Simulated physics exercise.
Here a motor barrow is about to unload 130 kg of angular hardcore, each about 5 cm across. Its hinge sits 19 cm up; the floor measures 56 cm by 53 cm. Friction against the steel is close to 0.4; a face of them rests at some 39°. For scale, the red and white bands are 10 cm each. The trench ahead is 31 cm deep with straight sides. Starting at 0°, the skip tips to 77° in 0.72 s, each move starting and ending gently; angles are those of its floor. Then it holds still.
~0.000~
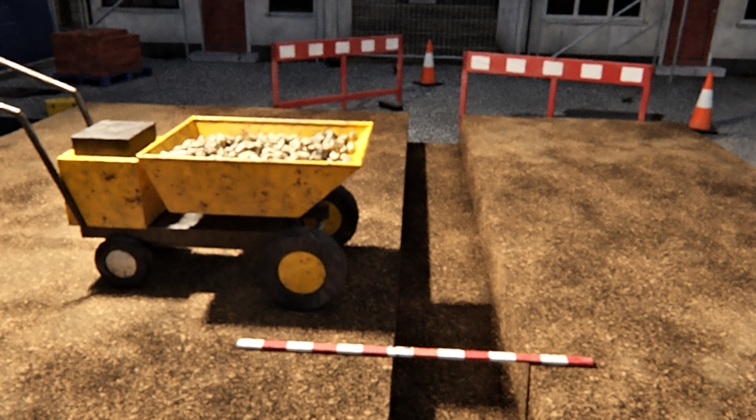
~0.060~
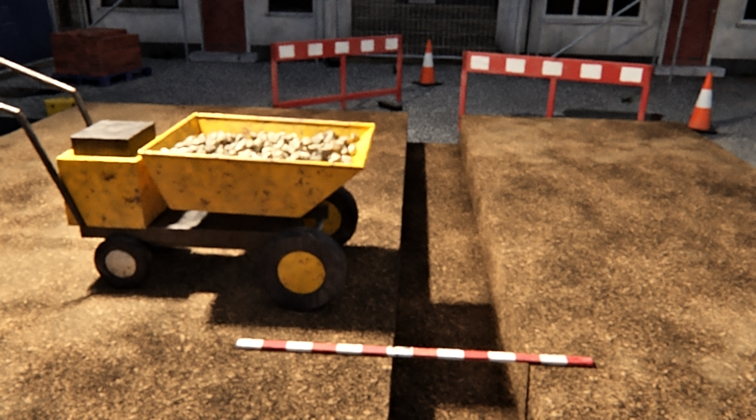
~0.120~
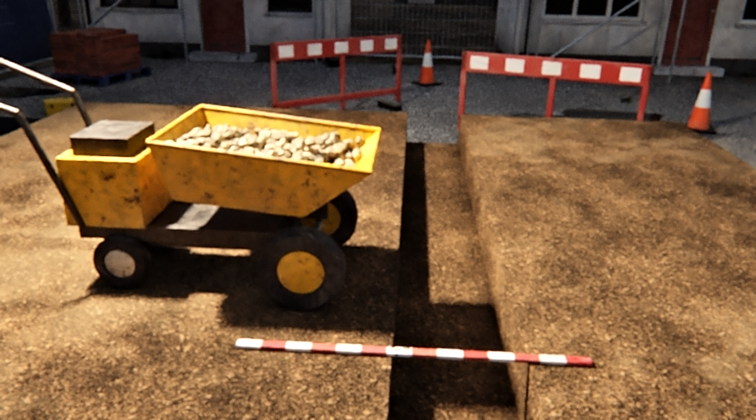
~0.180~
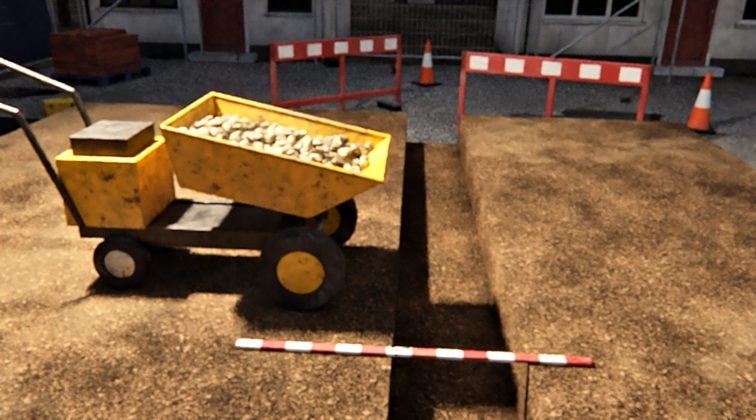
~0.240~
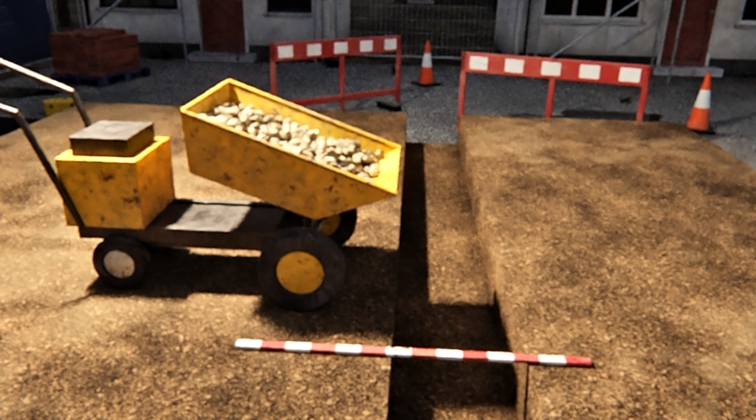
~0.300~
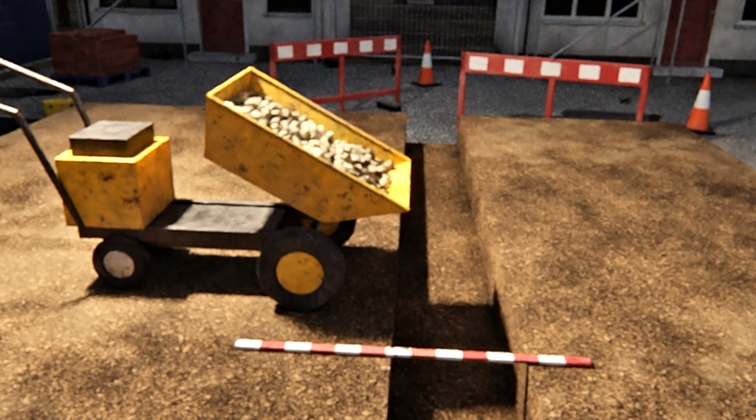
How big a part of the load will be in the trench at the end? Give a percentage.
About 99 per cent.
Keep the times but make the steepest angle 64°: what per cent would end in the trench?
In that case some 95 per cent.
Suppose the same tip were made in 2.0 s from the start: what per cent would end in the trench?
Then about 100 per cent.
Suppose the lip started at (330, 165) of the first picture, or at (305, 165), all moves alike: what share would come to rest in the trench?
Near 100 per cent from the first place, 80 from the second.
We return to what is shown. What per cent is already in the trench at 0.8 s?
About 50 per cent by then.
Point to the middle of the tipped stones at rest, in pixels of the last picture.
Near (466, 326).
After 0.5 s the floor is at 65°; 100 % in the skip; the foremost stones are at (431, 242).
After 0.8 s the floor is at 77°; 52 % in the skip, 48 % in the trench; the foremost stones are at (503, 335).
After 1.2 s the floor is at 77°; 3 % in the skip, 96 % in the trench, 1 % past the trench; the foremost stones are at (535, 288).
After 3.1 s the floor is at 77°; 0 % in the skip, 99 % in the trench, 1 % past the trench; the foremost stones are at (543, 288).
